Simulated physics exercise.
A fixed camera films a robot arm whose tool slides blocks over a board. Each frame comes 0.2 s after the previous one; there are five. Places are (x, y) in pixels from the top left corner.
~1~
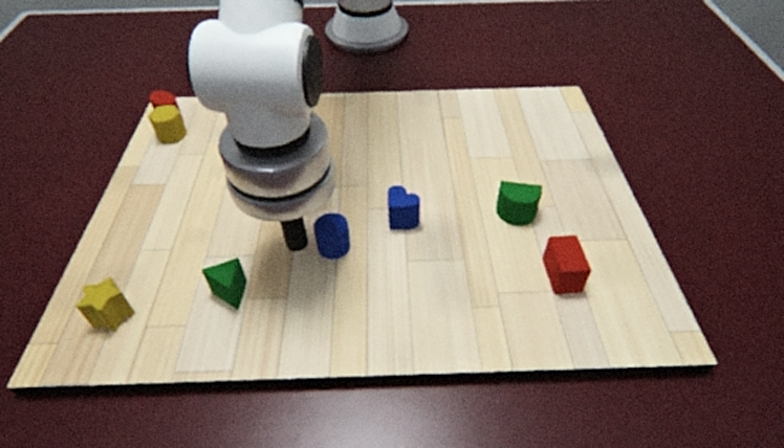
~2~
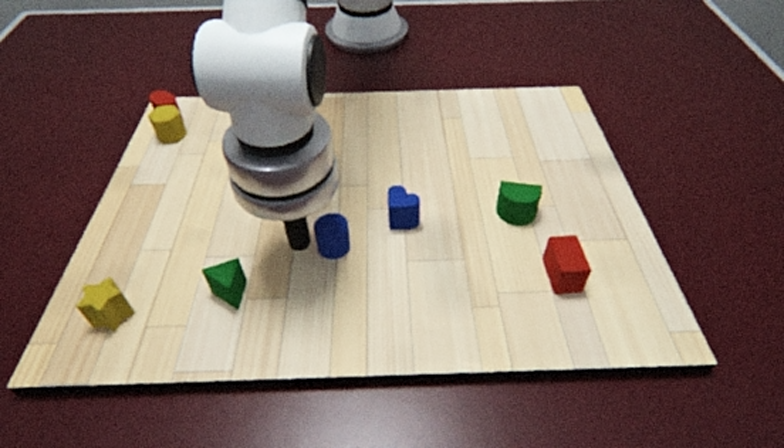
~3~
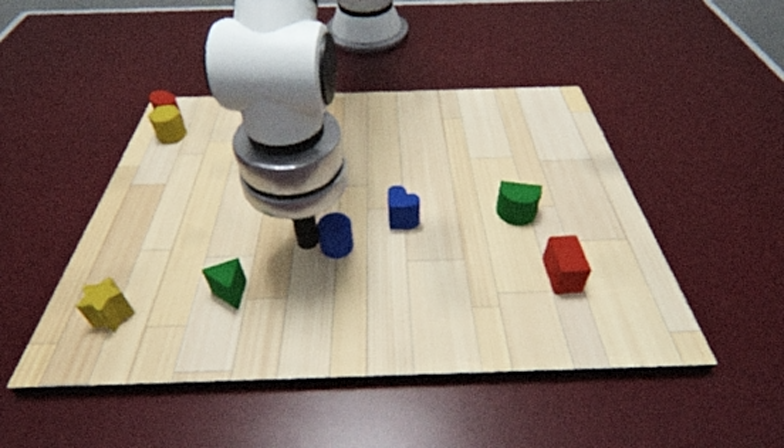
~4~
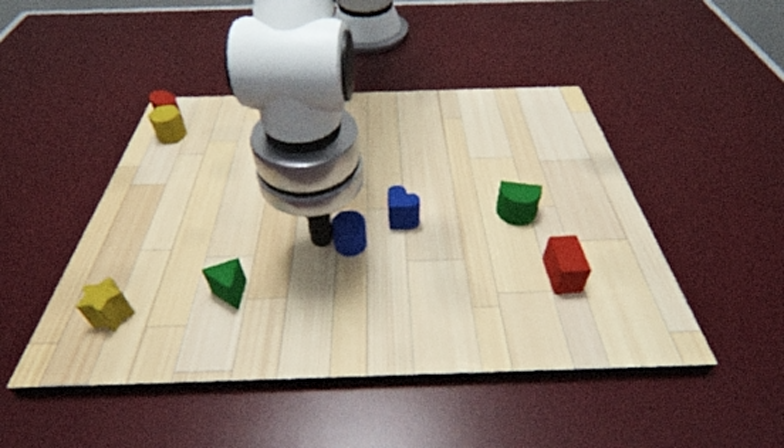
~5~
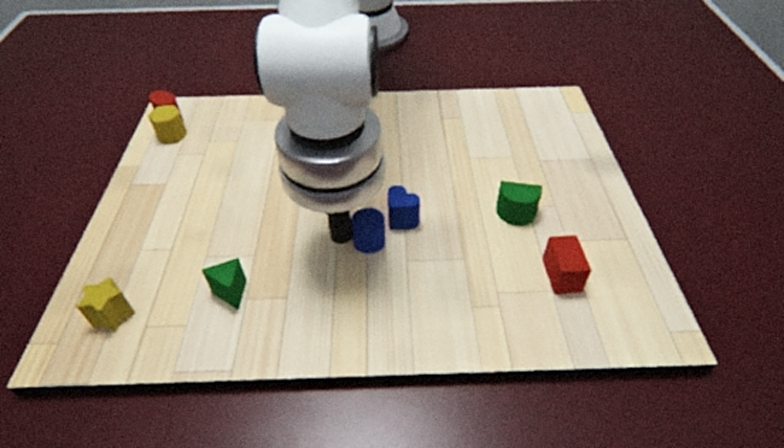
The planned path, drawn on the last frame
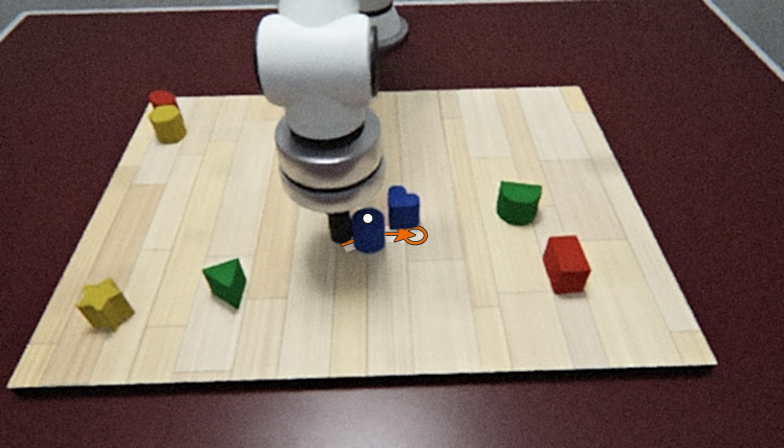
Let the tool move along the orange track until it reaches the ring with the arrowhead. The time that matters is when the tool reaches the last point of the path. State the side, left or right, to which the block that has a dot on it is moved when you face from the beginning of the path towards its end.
The block that has a dot on it is shifted sideways to the right, facing along the path from start to end.
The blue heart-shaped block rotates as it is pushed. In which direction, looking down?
From above, the blue heart-shaped block will be seen to turn anti-clockwise.
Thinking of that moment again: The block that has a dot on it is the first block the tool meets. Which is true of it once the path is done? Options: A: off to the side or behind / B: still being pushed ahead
B (still being pushed ahead)
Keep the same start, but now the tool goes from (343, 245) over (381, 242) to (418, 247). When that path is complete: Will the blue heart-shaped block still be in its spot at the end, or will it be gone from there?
At the end of the path, it will have moved.
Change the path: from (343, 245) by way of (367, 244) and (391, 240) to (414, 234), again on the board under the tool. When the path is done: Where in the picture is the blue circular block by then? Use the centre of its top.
At pixel (443, 212).
Drawn move, from (343, 245) via (366, 237) and (390, 234), ending at (415, 235); the dot is on the blue circular block.
The first path, step by step. Halfway along, tool (378, 226); blue circular block (405, 215); blue heart-shaped block (413, 193), turned 50° anticlockwise.
At the end, tool (415, 227); blue circular block (441, 222); blue heart-shaped block (415, 193), turned 60° anticlockwise.
